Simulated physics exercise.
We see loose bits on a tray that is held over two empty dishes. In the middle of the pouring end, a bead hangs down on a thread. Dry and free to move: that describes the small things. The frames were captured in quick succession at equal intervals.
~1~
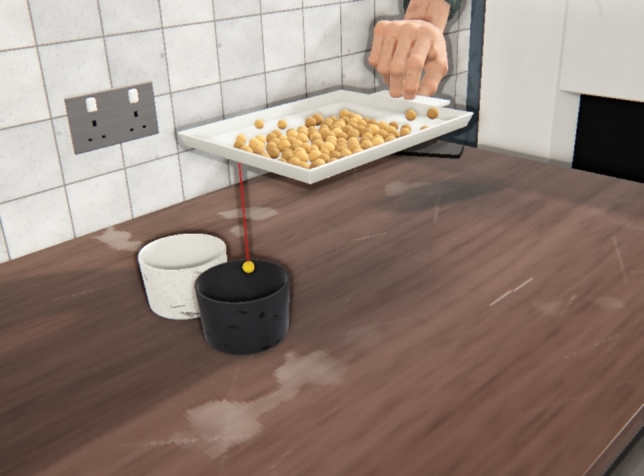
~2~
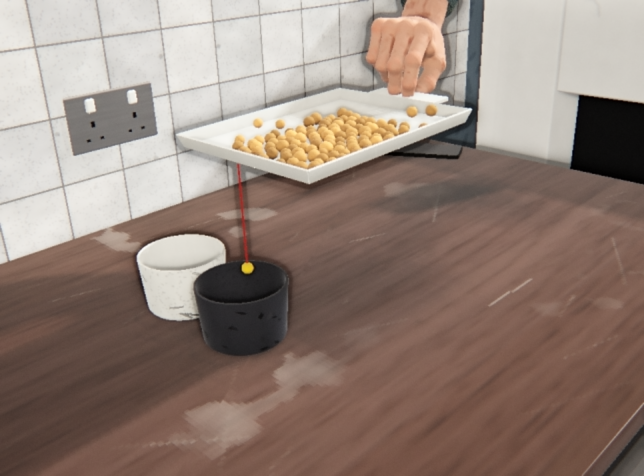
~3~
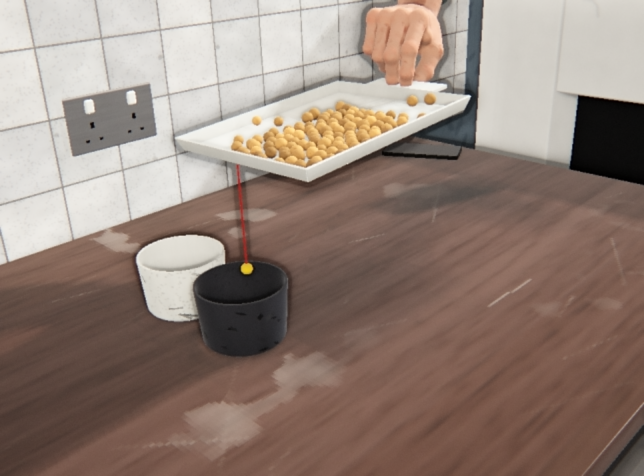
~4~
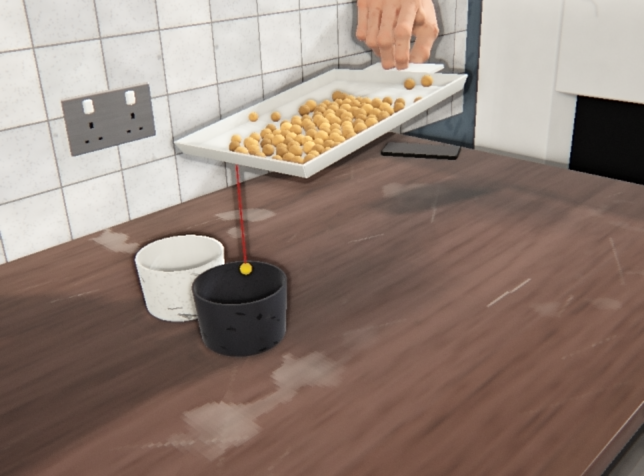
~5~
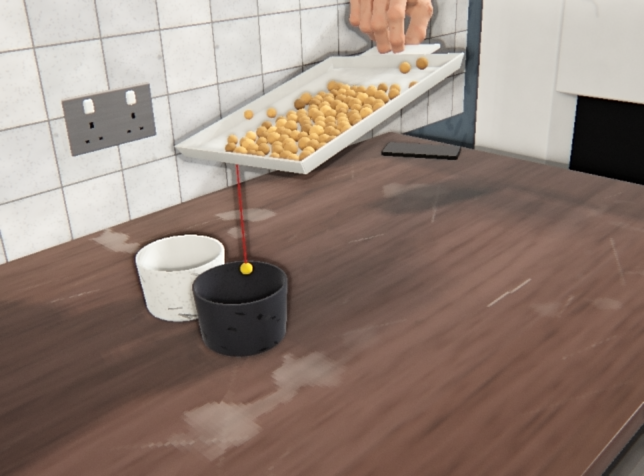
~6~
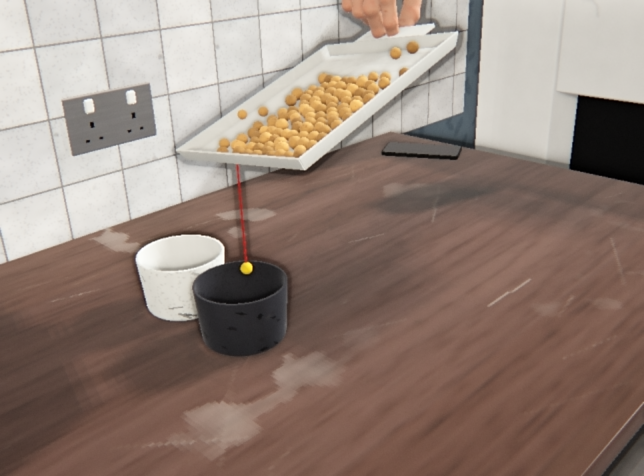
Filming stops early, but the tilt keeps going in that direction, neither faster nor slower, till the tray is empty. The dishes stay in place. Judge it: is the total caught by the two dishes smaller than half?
No, the dishes are going to end up holding the main part.
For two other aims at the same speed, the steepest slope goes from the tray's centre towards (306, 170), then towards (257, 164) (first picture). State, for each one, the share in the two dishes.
About 0 % and about 10 %.
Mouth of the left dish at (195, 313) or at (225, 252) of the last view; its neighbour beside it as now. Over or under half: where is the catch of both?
With the first shift the pair saves less than a half; with the second, less than a half.
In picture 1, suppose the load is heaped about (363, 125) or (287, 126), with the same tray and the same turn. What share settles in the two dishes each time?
Near 60 and 70 percent respectively.
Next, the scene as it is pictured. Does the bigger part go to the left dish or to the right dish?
The fuller one is the one on the left.
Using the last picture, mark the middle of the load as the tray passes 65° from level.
Around (198, 172).
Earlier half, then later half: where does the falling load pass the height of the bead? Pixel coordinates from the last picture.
First part (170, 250), rest (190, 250).
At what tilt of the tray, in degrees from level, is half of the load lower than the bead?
80°.
Soon after the last picture, tray tipped steeply; about half on the tray; a stray few in the right dish; a small part in the left dish; a small part outside both; about a quarter in the air.
A little later, tray tipped past a quarter turn; a small part in the right dish; about half in the left dish; about a third outside both; a stray few in the air.
Later still, tray tipped past a quarter turn; a small part in the right dish; about half in the left dish; about a third outside both.
At rest, tray tipped past a quarter turn; a small part in the right dish; about half in the left dish; about a third outside both.
